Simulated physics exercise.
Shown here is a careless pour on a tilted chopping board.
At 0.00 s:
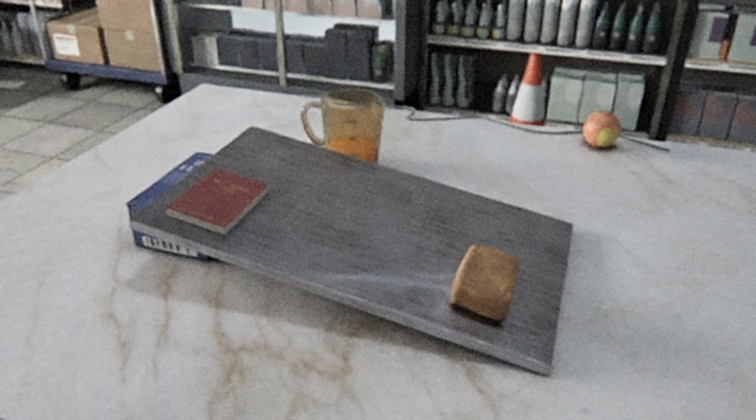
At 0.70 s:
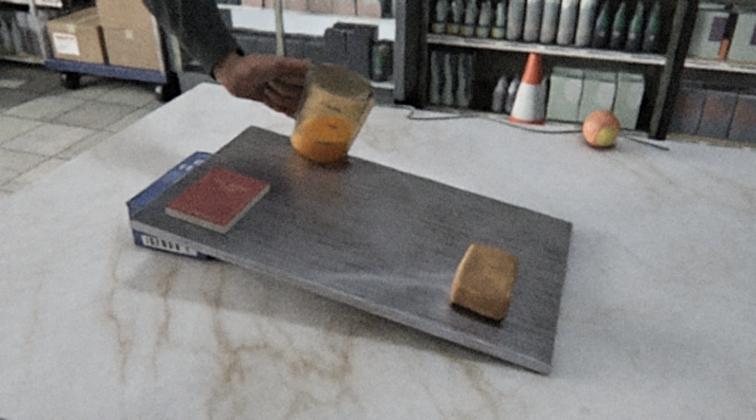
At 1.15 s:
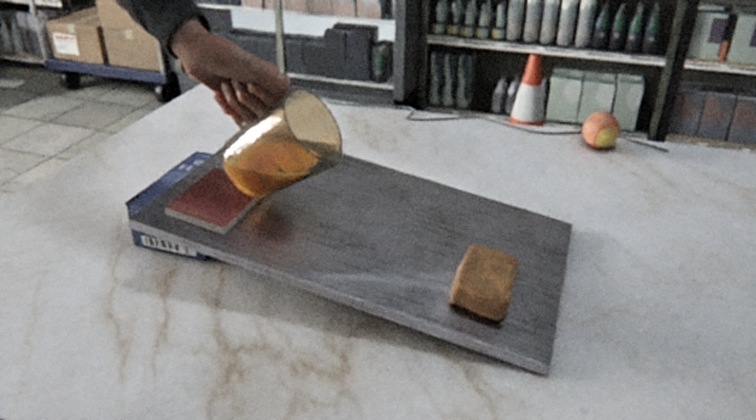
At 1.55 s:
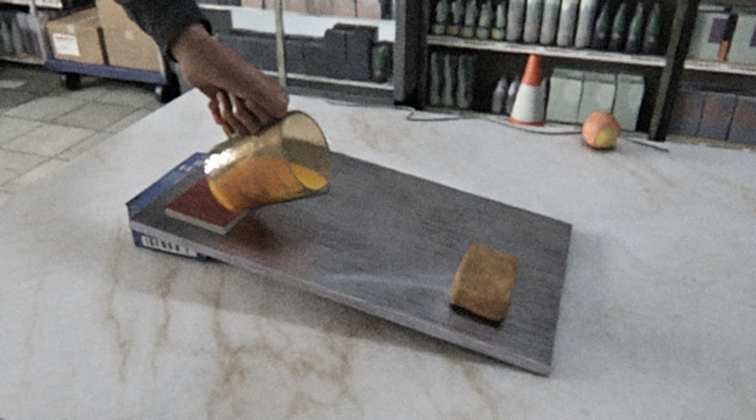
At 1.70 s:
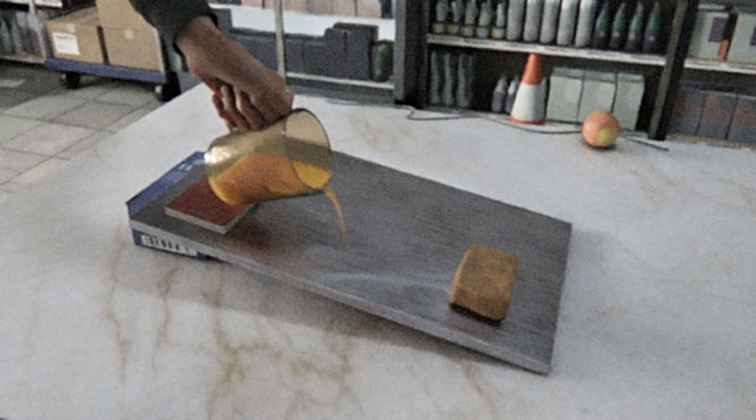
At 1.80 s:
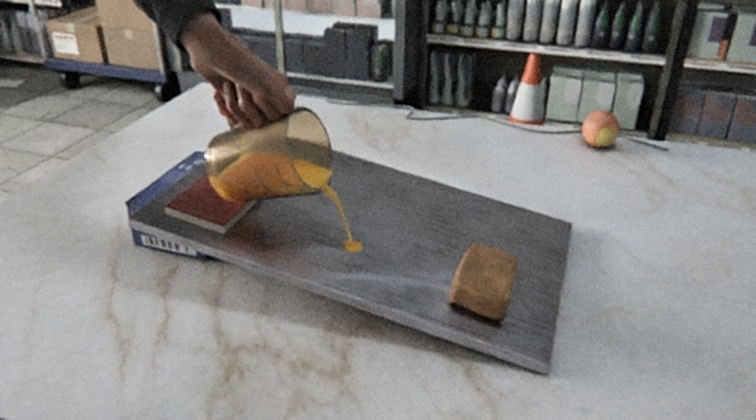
Hand lifting a measuring jug of orange liquid, tilting it over a sloping chopping board and pouring a thin stream onto it.
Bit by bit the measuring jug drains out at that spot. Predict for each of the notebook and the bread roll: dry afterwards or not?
Notebook: Dry; bread roll: Not dry.
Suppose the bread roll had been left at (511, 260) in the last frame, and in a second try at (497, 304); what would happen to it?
Lab note - try 1: It gets touched by it; try 2: It gets touched by it.
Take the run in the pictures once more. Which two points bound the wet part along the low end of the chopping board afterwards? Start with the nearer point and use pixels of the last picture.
Wet edge: Approx. (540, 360) to (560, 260).
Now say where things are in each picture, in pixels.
In the first picture, the chopping board slopes down to the right; measuring jug (351, 131) about a quarter full; notebook (220, 199); bread roll (486, 279).
In the second picture, measuring jug about a quarter full, surface at (324, 129); notebook (220, 199).
In the third picture, measuring jug (282, 145) tipped 50° with all of its load; bread roll (485, 280).
In the fourth picture, the chopping board slopes down to the right; measuring jug (270, 163) tipped 65° with all of its load; notebook (220, 200).
In the fifth picture, the first of it lands; measuring jug (271, 160) tipped 65° with all of its load; bread roll (486, 279).
In the sixth picture, the first of it lands; measuring jug (271, 158) tipped 70° with all of its load; notebook (219, 198); bread roll (485, 279).
After 2.6 s, it runs down to the right; the notebook is dry; the bread roll is wet.
After 4.7 s, it runs down to the right and off the end; the notebook is dry; the bread roll is wet.
After 8.8 s, it runs down to the right and off the end; the notebook is dry; the bread roll is wet.
